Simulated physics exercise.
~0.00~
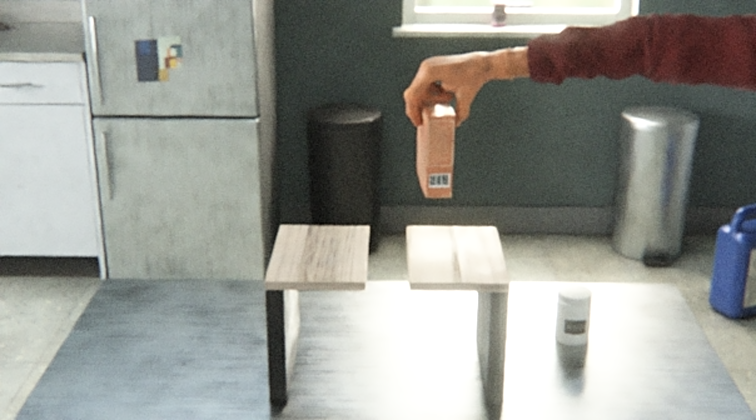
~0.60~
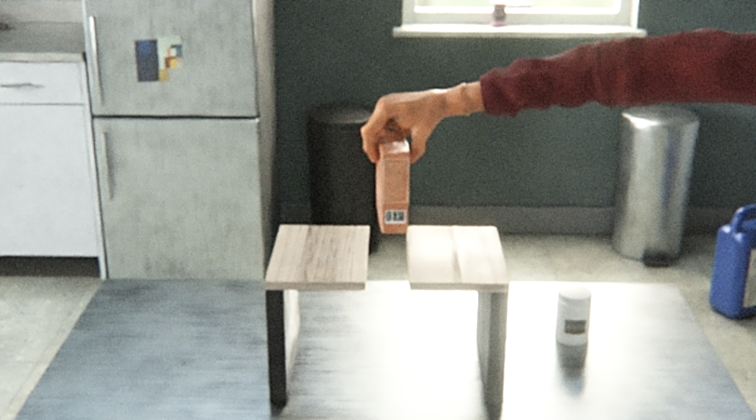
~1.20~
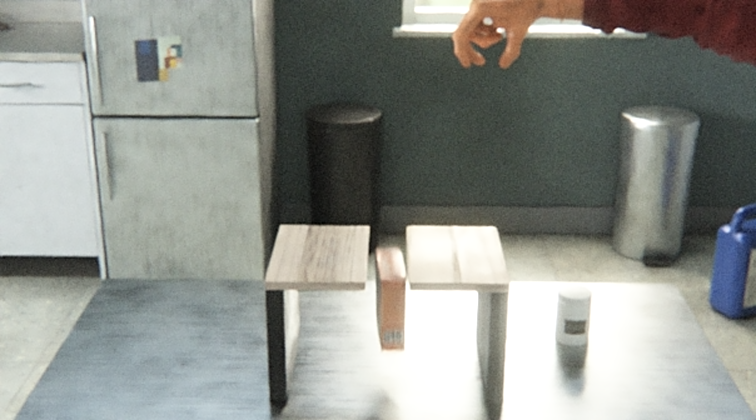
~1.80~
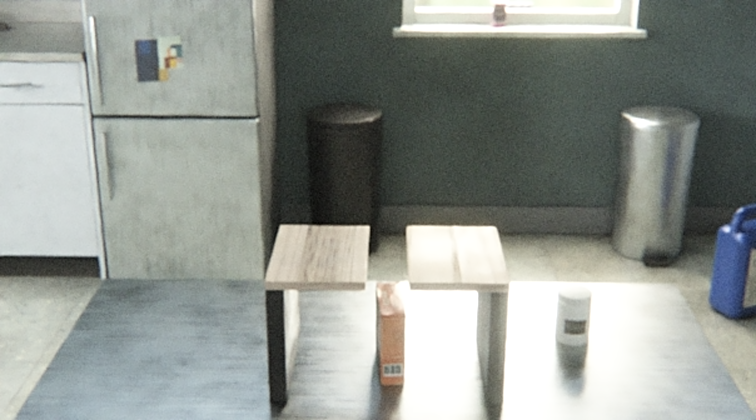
At first, a hand in a dark red sleeve holds an orange packet upright above two small wooden-topped supports set slightly apart on a table, with a white jar standing to the right. The hand moves left and lowers the packet until it hangs over the gap between the supports. It then lets go and draws back up to the right as the packet drops between the two tops. The hand leaves view, and the packet ends standing upright on the table between the supports, while the white jar remains in its place.
